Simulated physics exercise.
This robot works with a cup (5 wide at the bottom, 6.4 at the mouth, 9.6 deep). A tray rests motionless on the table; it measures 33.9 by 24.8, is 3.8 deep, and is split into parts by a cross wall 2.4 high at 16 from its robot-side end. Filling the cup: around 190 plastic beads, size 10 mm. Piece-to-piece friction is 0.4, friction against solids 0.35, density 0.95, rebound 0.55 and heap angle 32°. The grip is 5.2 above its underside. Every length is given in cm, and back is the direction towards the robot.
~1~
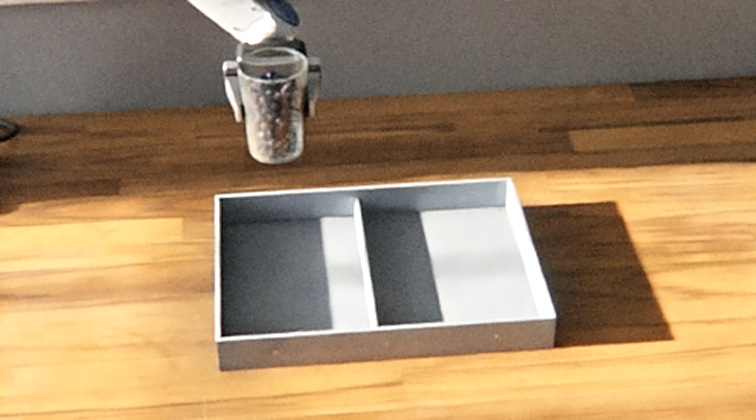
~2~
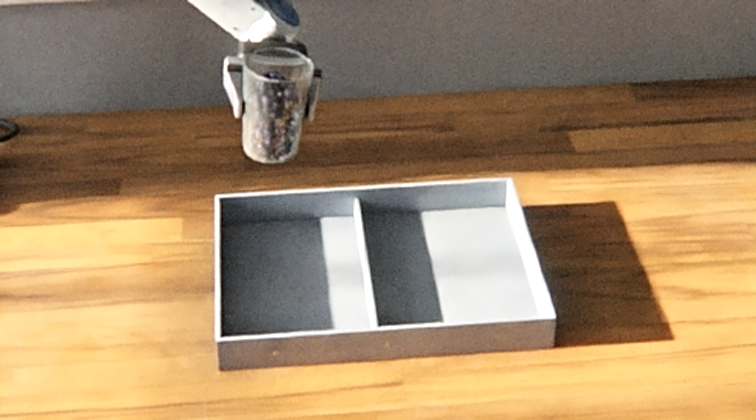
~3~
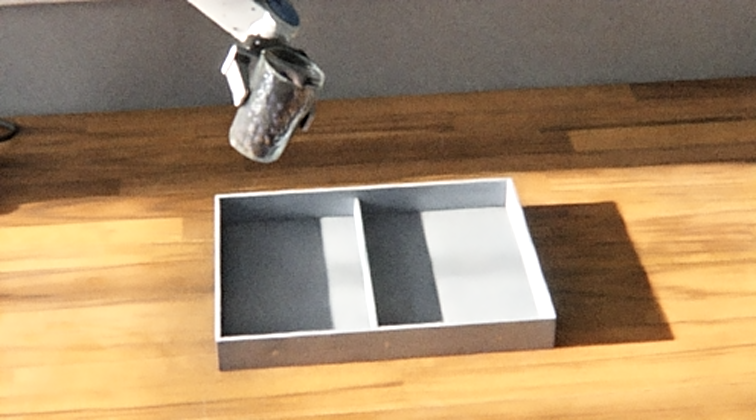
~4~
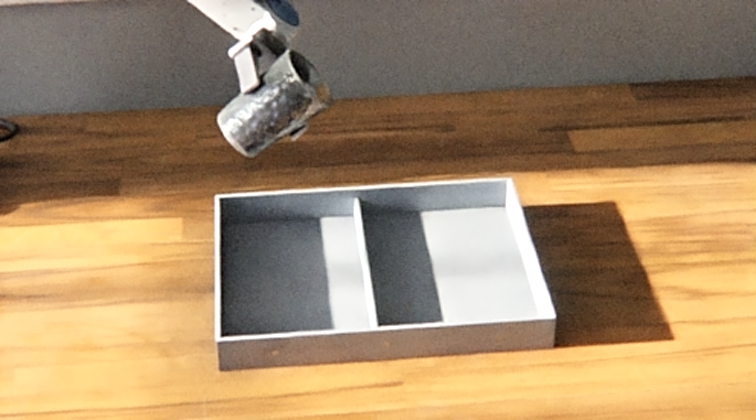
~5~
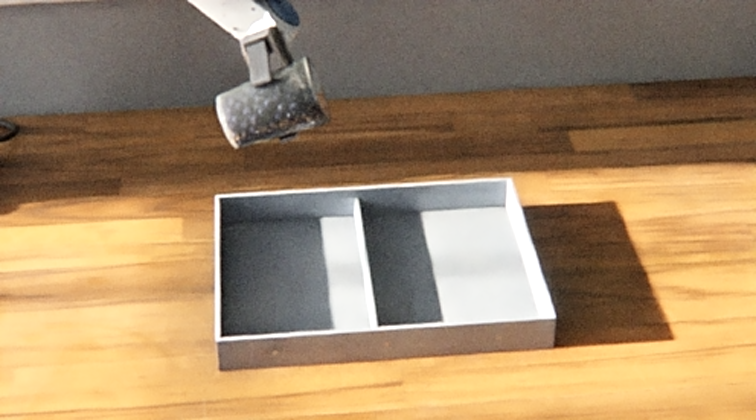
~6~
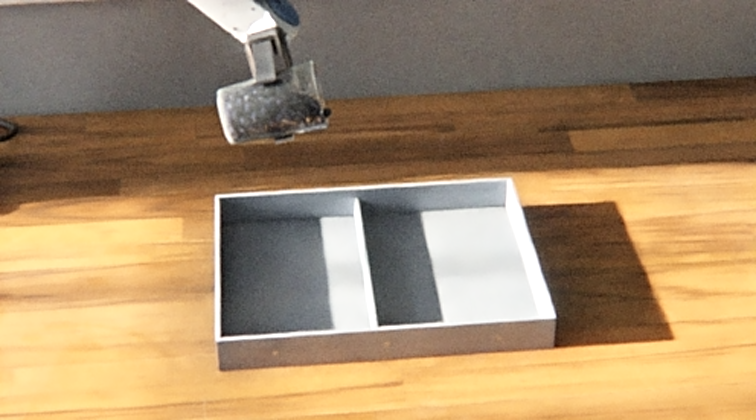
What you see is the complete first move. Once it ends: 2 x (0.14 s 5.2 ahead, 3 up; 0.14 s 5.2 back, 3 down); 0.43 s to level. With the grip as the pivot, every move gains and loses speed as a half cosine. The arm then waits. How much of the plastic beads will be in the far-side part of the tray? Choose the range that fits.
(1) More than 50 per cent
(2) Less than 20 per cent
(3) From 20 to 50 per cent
(1) More than 50 per cent.
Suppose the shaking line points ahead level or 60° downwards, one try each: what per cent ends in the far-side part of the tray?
Try one gives about 60 in a hundred, try two about 15 in a hundred.
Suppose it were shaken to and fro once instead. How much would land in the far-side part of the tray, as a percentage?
Estimate for that case: 70 %.
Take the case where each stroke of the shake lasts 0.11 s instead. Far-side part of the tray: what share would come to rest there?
The share would be near 95 %.
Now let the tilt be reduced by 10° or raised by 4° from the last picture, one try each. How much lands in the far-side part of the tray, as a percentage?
I'd say close to 60 and 80 per cent, in that order.
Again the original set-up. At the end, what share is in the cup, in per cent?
Around 10 per cent.
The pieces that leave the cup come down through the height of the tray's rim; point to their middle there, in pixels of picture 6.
Around (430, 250).
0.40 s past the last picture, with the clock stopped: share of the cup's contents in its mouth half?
Around 30 per cent of it.
Then, 0.40 s later, tilted 78° forward, highest piece 26 above the table; 129 in the far-side part, 41 in the cup, 14 in the robot-side part, 3 in flight or on a rim.
Then, 0.79 s later, tilted 34° forward, highest piece 24 above the table; 145 in the far-side part, 21 in the robot-side part, 19 in the cup, 1 on the table or floor, 1 in flight or on a rim.
Then, 1.19 s later, level, highest piece 21 above the table; 147 in the far-side part, 20 in the robot-side part, 19 in the cup, 1 on the table or floor.
Then, 2.24 s later, level, highest piece 21 above the table; 147 in the far-side part, 20 in the robot-side part, 19 in the cup, 1 on the table or floor.
At rest, 147 in the far-side part, 20 in the robot-side part, 19 in the cup, 1 on the table or floor. That is 79 % in the far-side part of the tray.
